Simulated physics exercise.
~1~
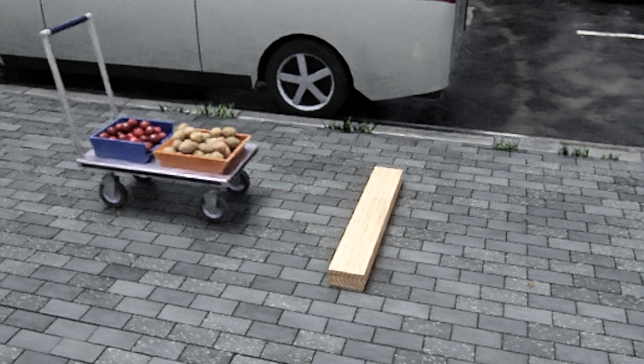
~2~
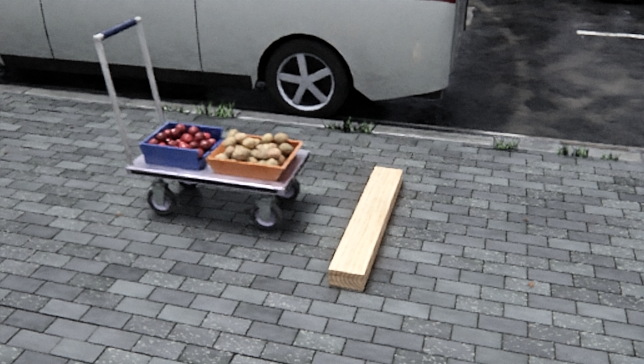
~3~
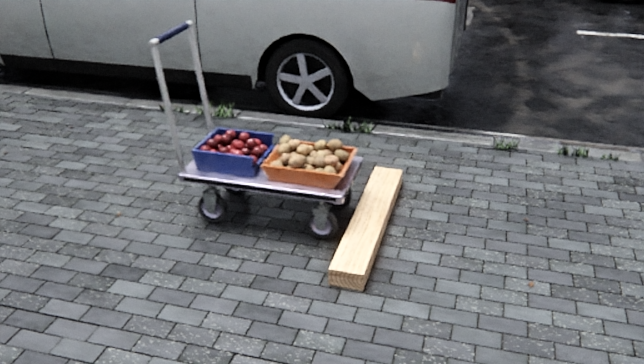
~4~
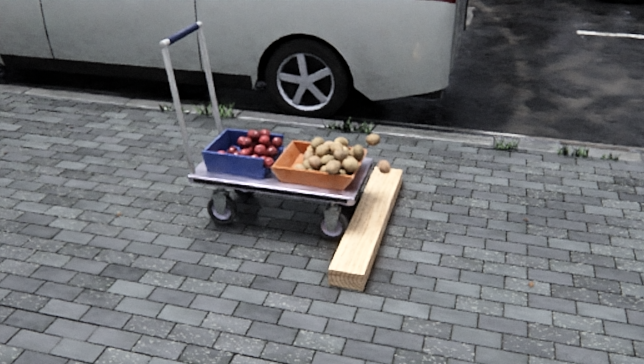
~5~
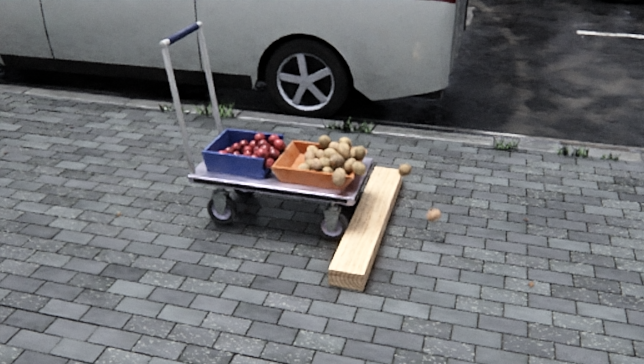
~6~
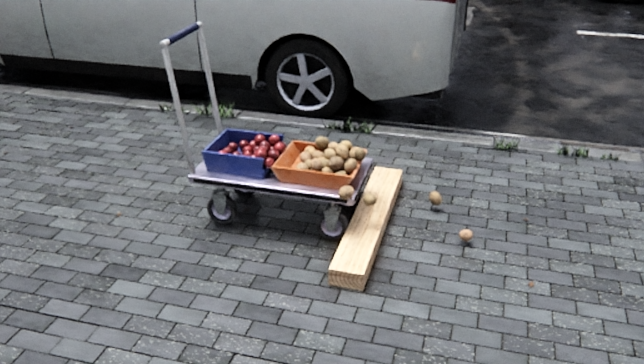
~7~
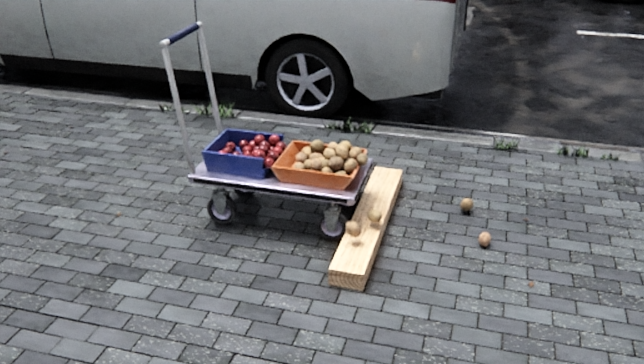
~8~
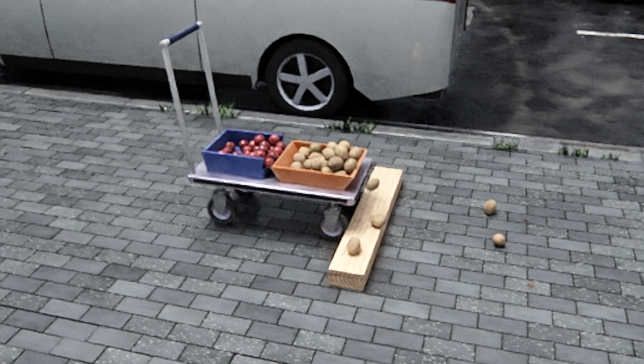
A trolley carrying a blue tub of red apples and an orange tub of potatoes rolled right across the paving and stopped against a wooden beam. Several potatoes tumbled off the front, some rolling away and others resting on the beam, while the apples stayed in.
